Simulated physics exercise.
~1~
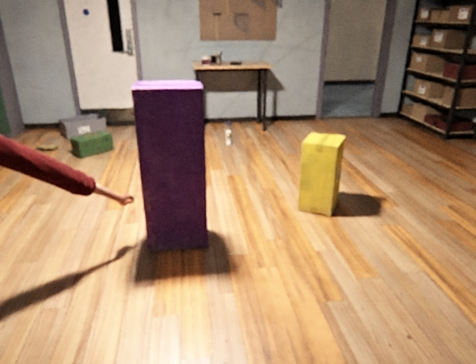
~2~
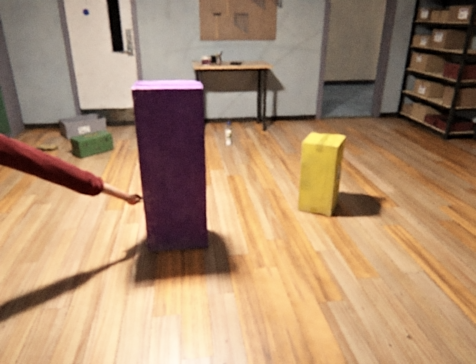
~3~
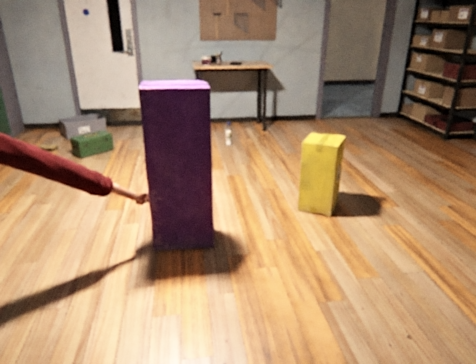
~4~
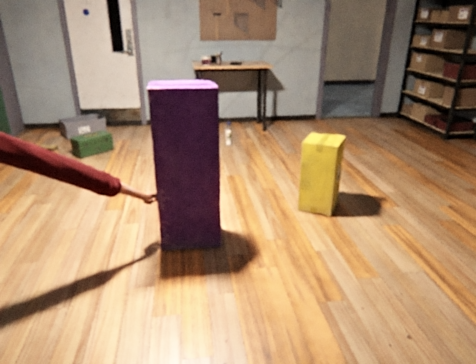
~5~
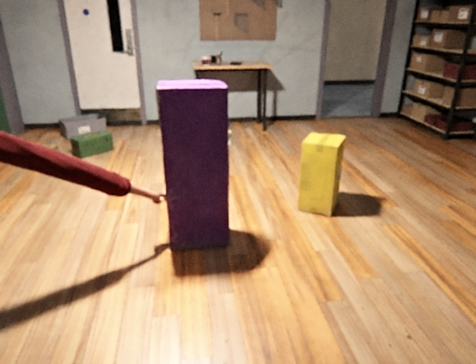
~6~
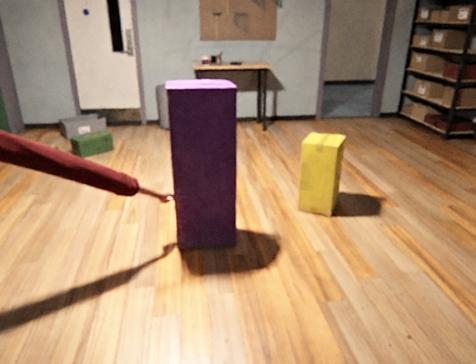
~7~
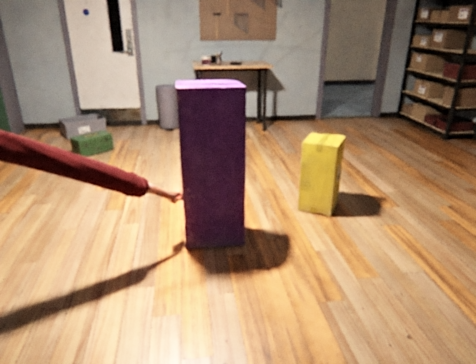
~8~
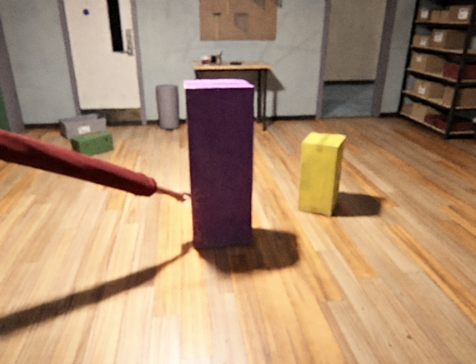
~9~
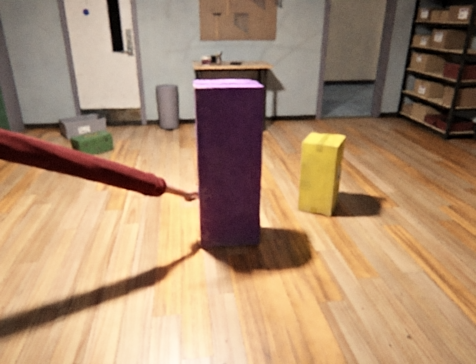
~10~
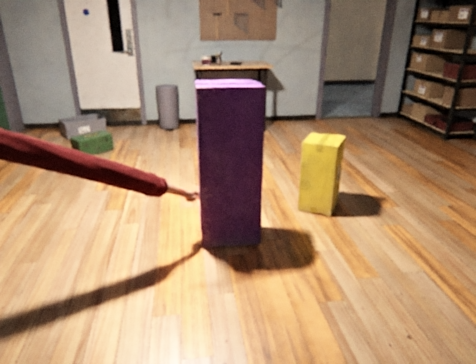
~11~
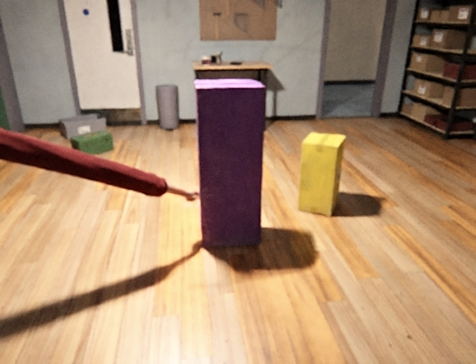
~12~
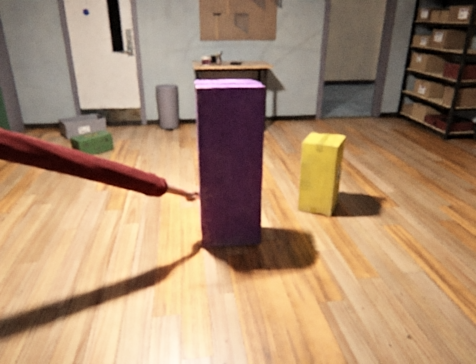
A hand slowly pushes the tall purple box right toward the yellow box, leaving it upright.
